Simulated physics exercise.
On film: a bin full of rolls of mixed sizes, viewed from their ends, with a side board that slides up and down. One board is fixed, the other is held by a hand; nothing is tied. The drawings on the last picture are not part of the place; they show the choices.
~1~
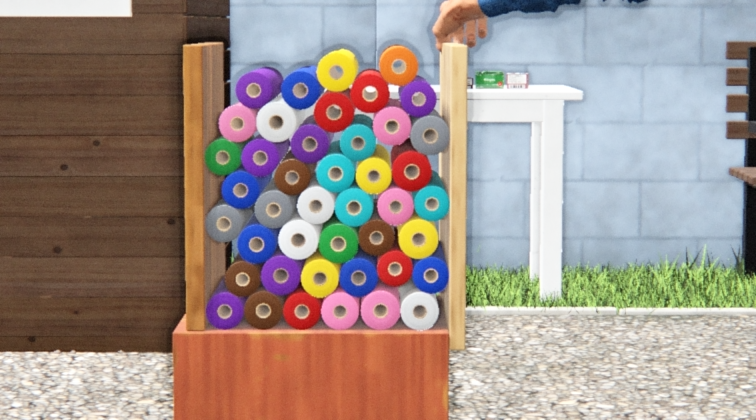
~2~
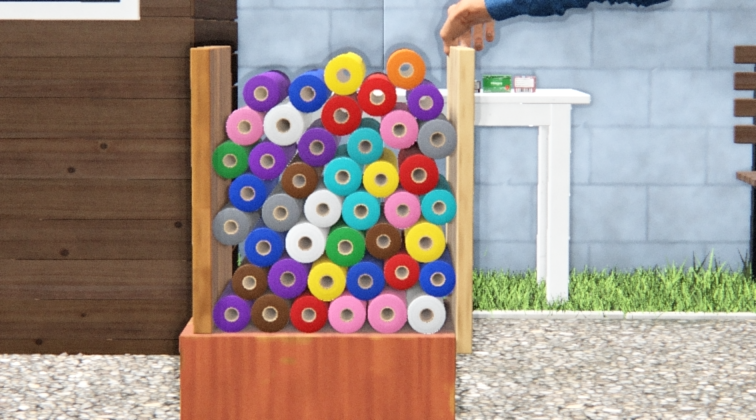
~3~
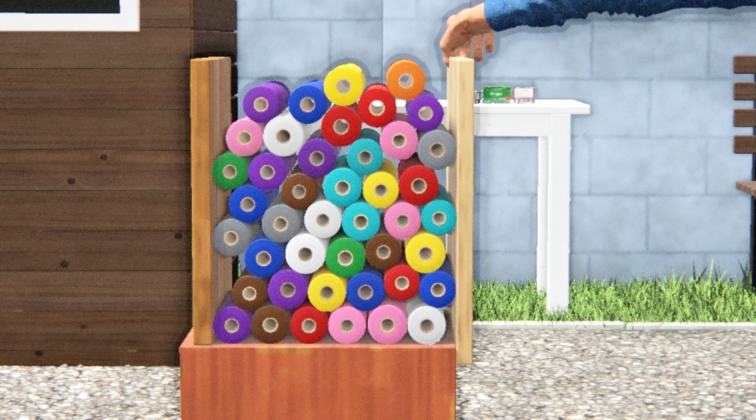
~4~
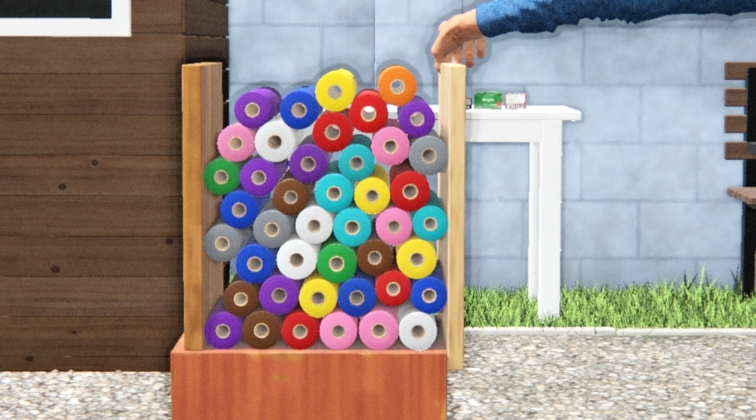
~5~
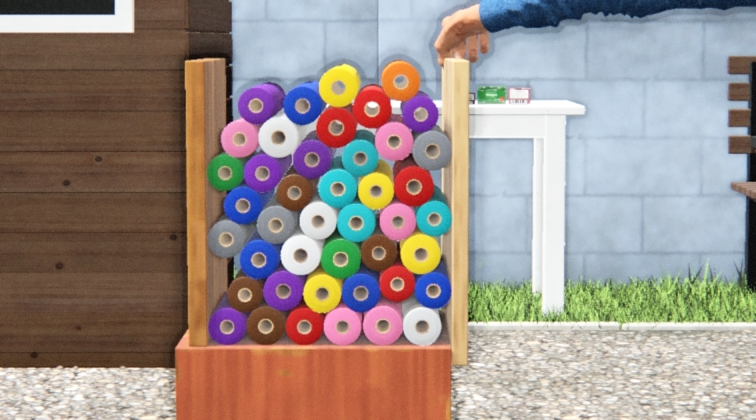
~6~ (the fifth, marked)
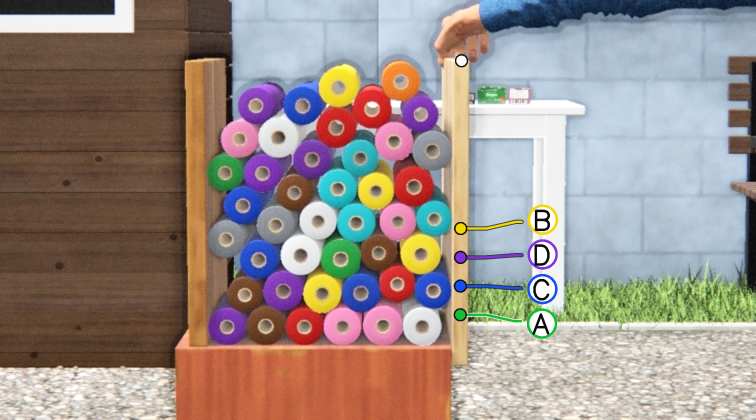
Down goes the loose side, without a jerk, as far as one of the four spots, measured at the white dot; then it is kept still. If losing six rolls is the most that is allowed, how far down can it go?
Lower it to B and no more.
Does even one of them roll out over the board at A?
Yes.
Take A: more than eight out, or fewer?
It loses more than eight.
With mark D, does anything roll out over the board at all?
Yes.
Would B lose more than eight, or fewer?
It loses fewer than eight.
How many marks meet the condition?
One of them.
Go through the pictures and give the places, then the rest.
The first frame shows a purple roll (419, 99); a blue roll (300, 90); side board (452, 185).
The second frame shows side board (459, 189); a purple roll (232, 314).
The third frame shows a white roll (427, 326); a purple roll (288, 289).
The fourth frame shows a white roll (296, 260); a grey roll (272, 230).
The fifth frame shows a turquoise roll (338, 189); a green roll (225, 173); a purple roll (421, 114).
On the marked copy, A at (460, 315); B at (461, 229); C at (461, 286); D at (461, 258); the white dot at (462, 61).
Taking B. A third of the way, top of the board (453, 132).
Two thirds of the way, top of the board (452, 212).
When it is over, top of the board (452, 227), three out over the board.
As for the rest, A more than six out over the board; C more than six out over the board; D more than six out over the board.
